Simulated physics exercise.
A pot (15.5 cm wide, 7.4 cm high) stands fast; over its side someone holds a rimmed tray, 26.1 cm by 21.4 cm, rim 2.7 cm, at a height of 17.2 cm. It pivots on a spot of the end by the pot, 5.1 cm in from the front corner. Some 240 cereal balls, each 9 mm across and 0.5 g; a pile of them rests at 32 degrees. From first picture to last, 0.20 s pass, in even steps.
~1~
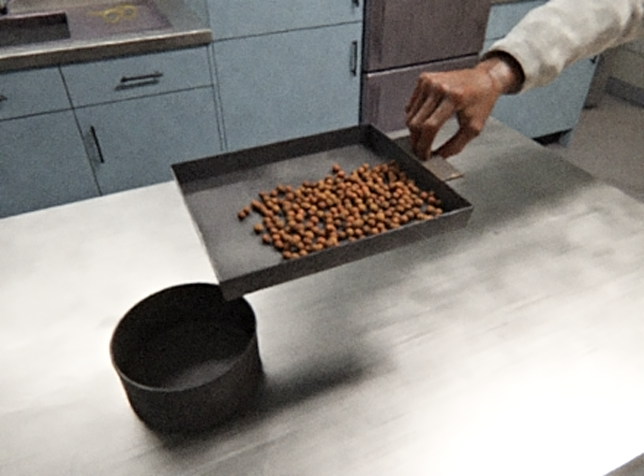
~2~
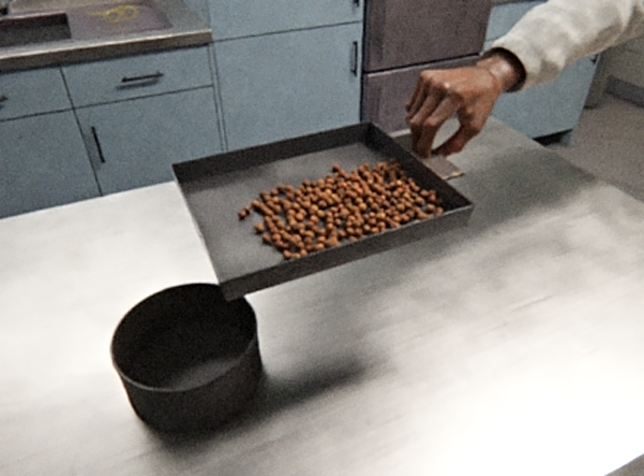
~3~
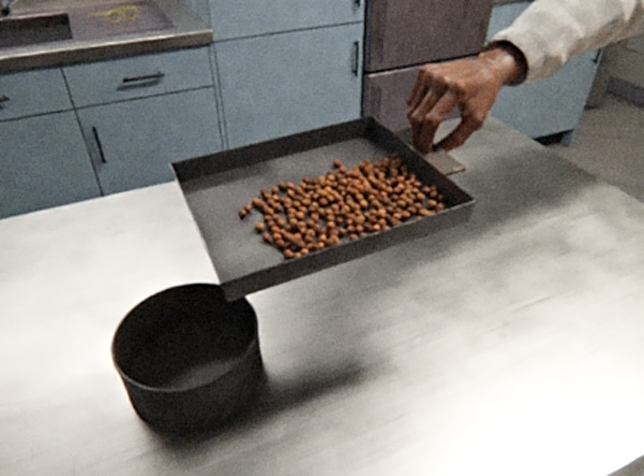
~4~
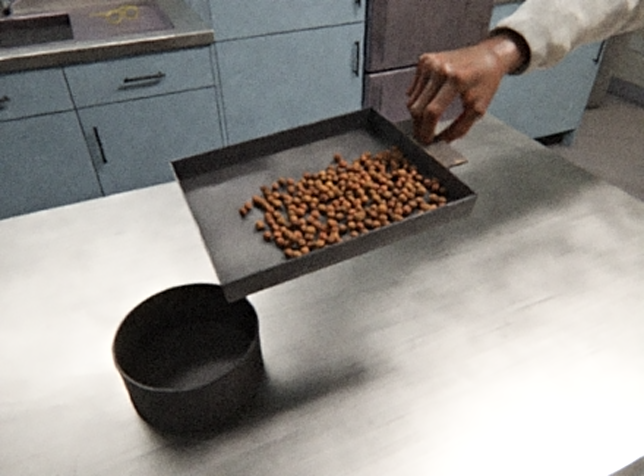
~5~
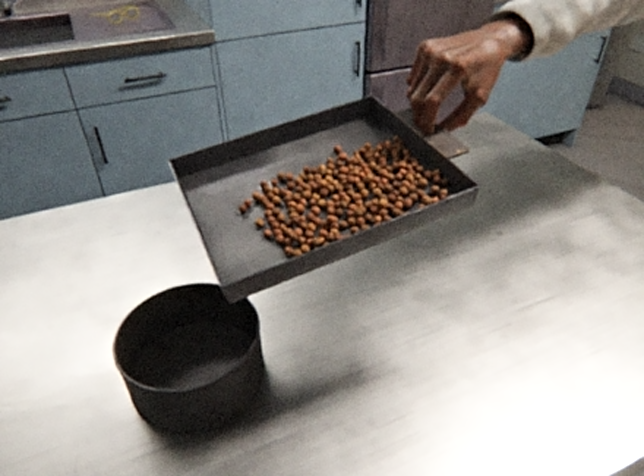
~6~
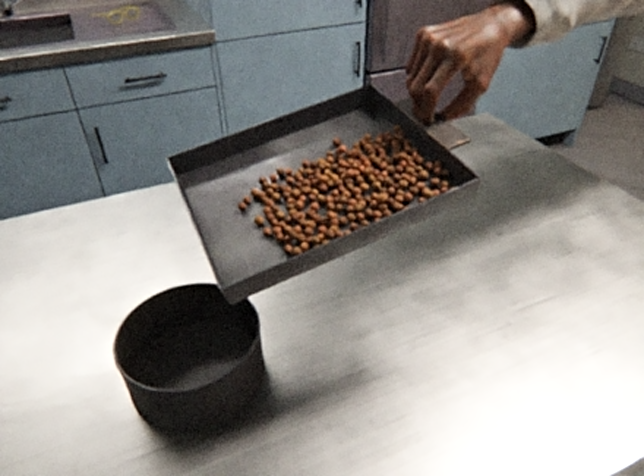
A dark, rimmed tray holding a heap of small brown balls hangs over a pale, shiny tabletop in a kitchen with blue-grey cabinets, seen from slightly above. A round black pot stands at lower left, below the tray's near end, while a hand in a light sleeve grips the far right edge. The hand slowly raises that side, slanting the tray gently toward the pot; the pile barely shifts, and the camera stays still.
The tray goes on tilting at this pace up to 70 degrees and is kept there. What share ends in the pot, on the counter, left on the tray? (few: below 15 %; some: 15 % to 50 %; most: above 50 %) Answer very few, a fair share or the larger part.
In the pot: Very few; on the counter: Very few; left on the tray: The larger part.
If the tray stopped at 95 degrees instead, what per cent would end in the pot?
In that case some 45 per cent.
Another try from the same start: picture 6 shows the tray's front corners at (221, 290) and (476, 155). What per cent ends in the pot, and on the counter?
Pot 10, counter 40.
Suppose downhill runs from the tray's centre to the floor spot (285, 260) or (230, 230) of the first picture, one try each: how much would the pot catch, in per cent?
About 0 and 0 per cent.
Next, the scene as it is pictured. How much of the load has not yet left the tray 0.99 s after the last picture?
Roughly 95 per cent.
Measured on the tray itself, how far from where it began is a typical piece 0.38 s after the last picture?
Some 6 cm.
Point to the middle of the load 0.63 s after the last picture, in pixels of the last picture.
At about (245, 221).
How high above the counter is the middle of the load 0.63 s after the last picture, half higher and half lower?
Roughly 22 cm.
Then, 0.38 s after the last picture, tilt 40 degrees; the tray holds 100 %, the pot 0 %.
Then, 0.63 s after the last picture, tilt 59 degrees; the tray holds 100 %, the pot 0 %.
Then, 0.99 s after the last picture, tilt 70 degrees; the tray holds 95 %, the pot 0 %.
In the end, pot 5 %, counter 5 %, tray 90 %.
